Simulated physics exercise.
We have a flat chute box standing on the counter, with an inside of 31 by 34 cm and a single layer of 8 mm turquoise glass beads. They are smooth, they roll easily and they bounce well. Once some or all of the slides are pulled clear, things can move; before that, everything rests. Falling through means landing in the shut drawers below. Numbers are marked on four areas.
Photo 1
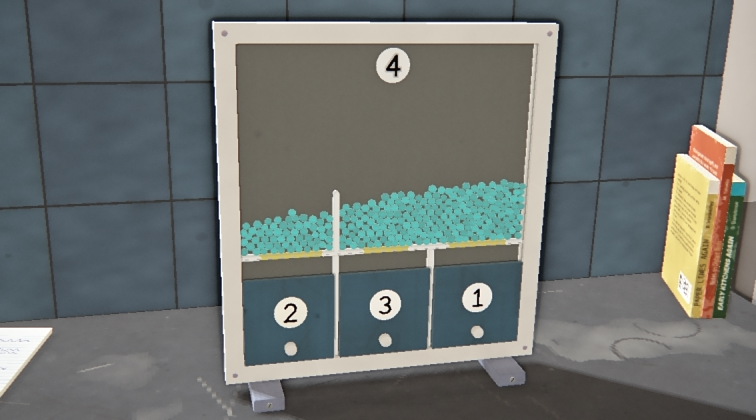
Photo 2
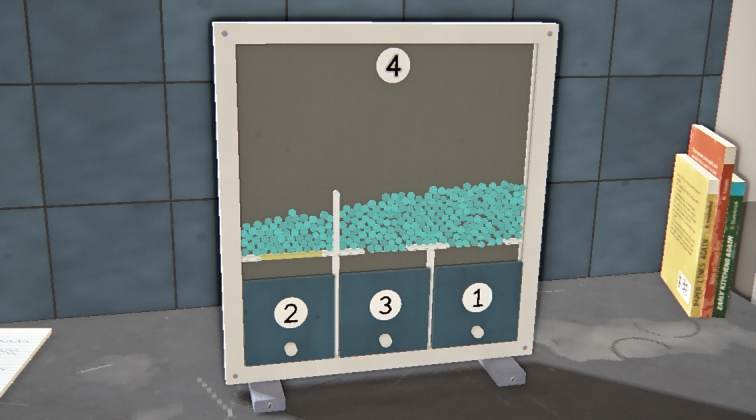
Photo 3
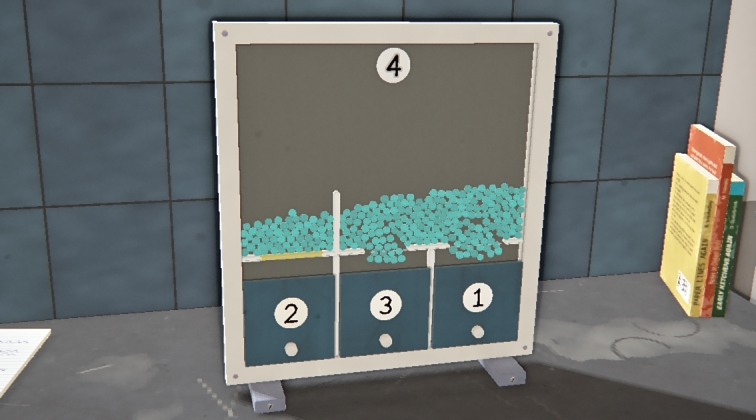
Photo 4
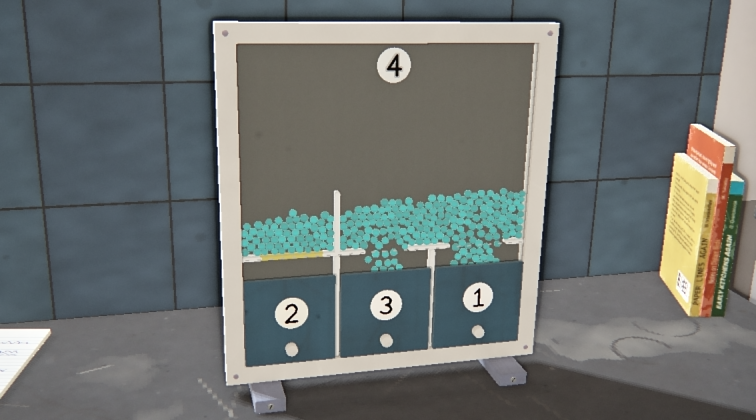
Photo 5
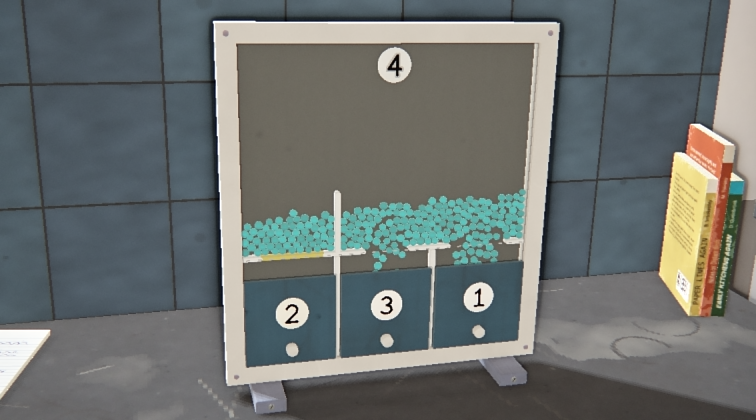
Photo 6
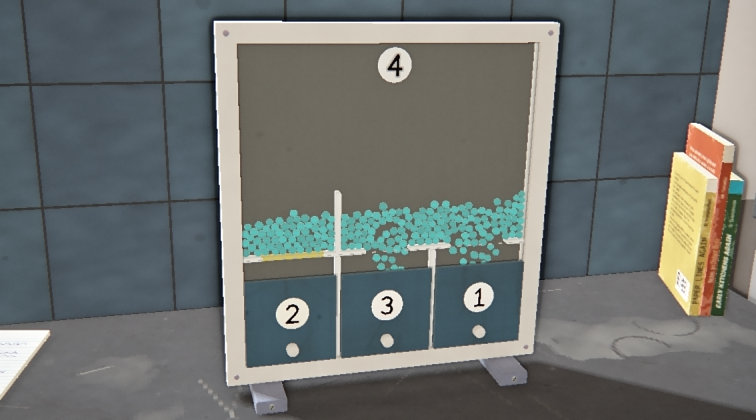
Turquoise beads lay heaped in a flat upright box, then two yellow slides on the right disappeared and beads dropped through the middle and right gaps, while those on the left stayed put.
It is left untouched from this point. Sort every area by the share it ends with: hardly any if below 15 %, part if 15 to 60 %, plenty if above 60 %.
Drawer 1: Part; drawer 2: Hardly any; drawer 3: Part; store 4: Part.
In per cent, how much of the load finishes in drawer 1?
Around 40 percent.
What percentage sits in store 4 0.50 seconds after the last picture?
Roughly 30 per cent.
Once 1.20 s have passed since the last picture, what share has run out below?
Roughly 70 %.
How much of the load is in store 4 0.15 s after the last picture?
About 40 percent.
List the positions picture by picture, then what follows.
About 270 beads; load centre (401, 221); no. 1 (477, 298), no. 2 (291, 313), no. 3 (385, 305), no. 4 (393, 65); slides (256, 257) to (326, 253), (359, 251) to (411, 247), (444, 245) to (508, 241), in the first picture.
In the second picture, 2 of 3 slides gone; load centre (401, 221); 1 out.
Load centre (405, 228); 21 out, in the third picture.
Load centre (403, 232); 42 out, in the fourth picture.
Load centre (401, 227); 60 out, in the fifth picture.
Load centre (394, 231); 76 out; wall ends (338, 194), in the sixth picture.
Then, 0.15 s after the last picture, 60 % are out; no. 1, 30 %, no. 3, 20 %, no. 4, 40 %.
Then, 0.50 s after the last picture, 70 % are out; no. 1, 40 %, no. 3, 30 %, no. 4, 30 %.
Then, 1.20 s after the last picture, 70 % are out; no. 1, 40 %, no. 3, 30 %, no. 4, 30 %.
All still 1.4 s after it, 70 % are out; no. 1, 40 %, no. 2, 0 %, no. 3, 30 %, no. 4, 30 %.
